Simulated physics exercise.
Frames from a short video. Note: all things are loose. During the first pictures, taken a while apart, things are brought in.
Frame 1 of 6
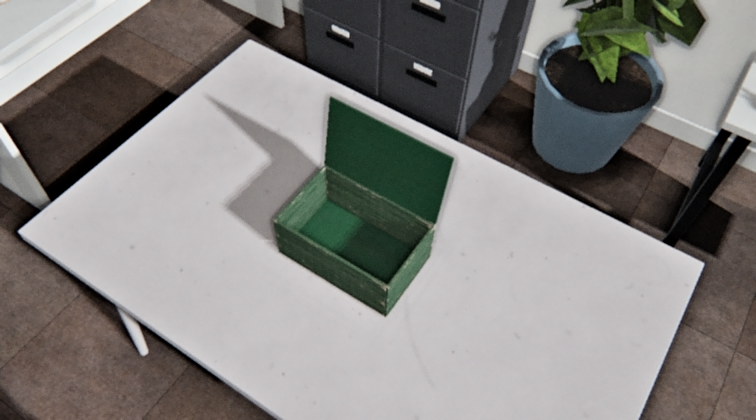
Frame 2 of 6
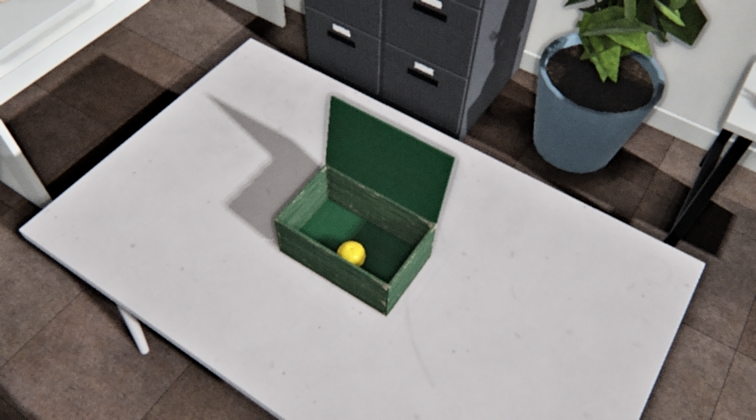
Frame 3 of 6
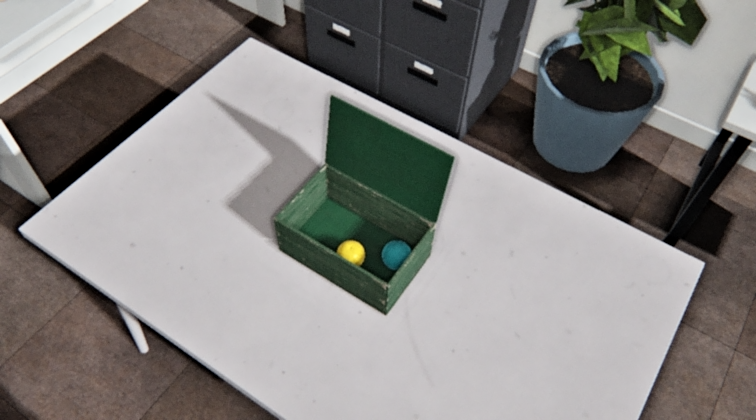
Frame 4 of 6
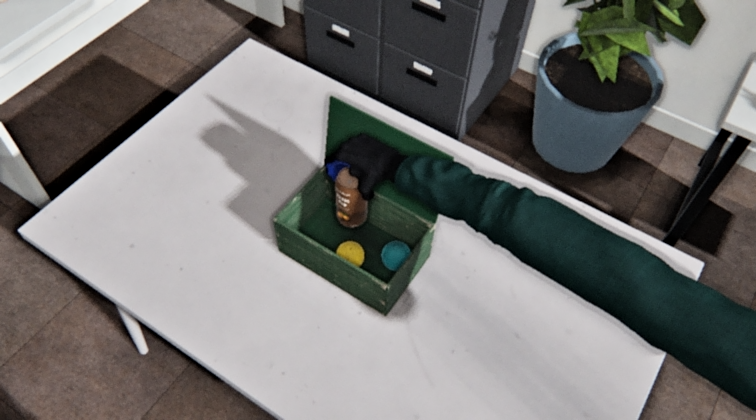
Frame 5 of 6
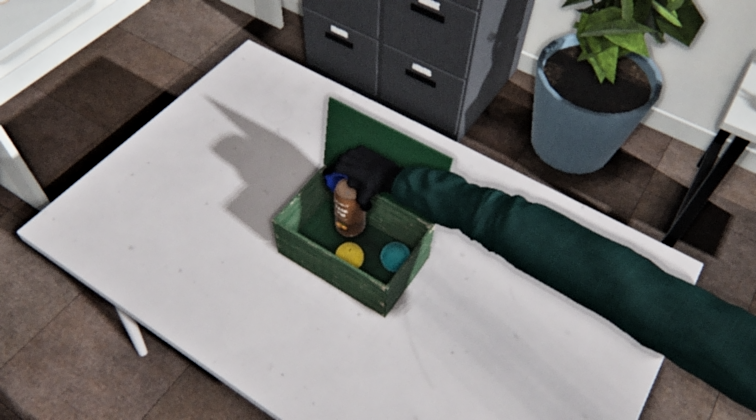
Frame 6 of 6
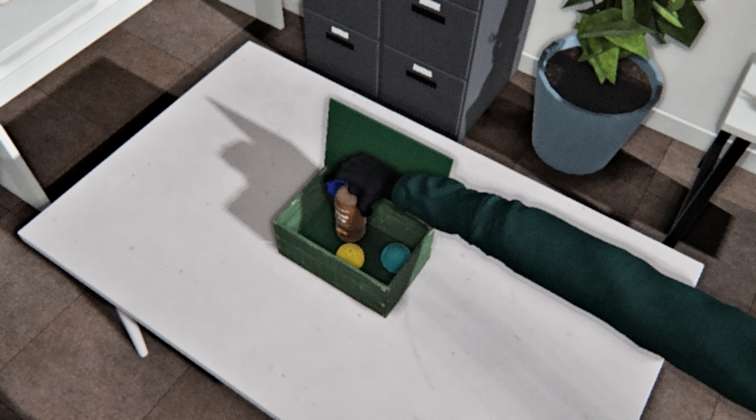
On a white office table, a yellow ball then a teal ball appear in an open green box, a gloved hand lowering a brown container inside.
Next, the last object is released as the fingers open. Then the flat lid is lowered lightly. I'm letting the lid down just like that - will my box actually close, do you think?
Shuts.
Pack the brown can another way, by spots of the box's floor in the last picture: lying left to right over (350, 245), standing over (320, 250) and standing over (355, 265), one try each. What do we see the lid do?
First - shut down; second - not shut; third - shut down.
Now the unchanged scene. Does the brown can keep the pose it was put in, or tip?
It tips.
Then, 0.50 s after the last picture, brown can on its side near (333, 227); yellow apple rolled about its own width.
Then, 1.40 s after the last picture, lid 72° above the rim; brown can on its side near (331, 233); yellow apple rolled about its own width.
Then, 2.10 s after the last picture, lid 24° above the rim; brown can on its side near (331, 233); yellow apple rolled about its own width.
At rest, lid shut; tipped over in the box, brown can; moved from the start, yellow apple; turquoise ball in place. Seen from the same camera at the end, brown can near (331, 233).
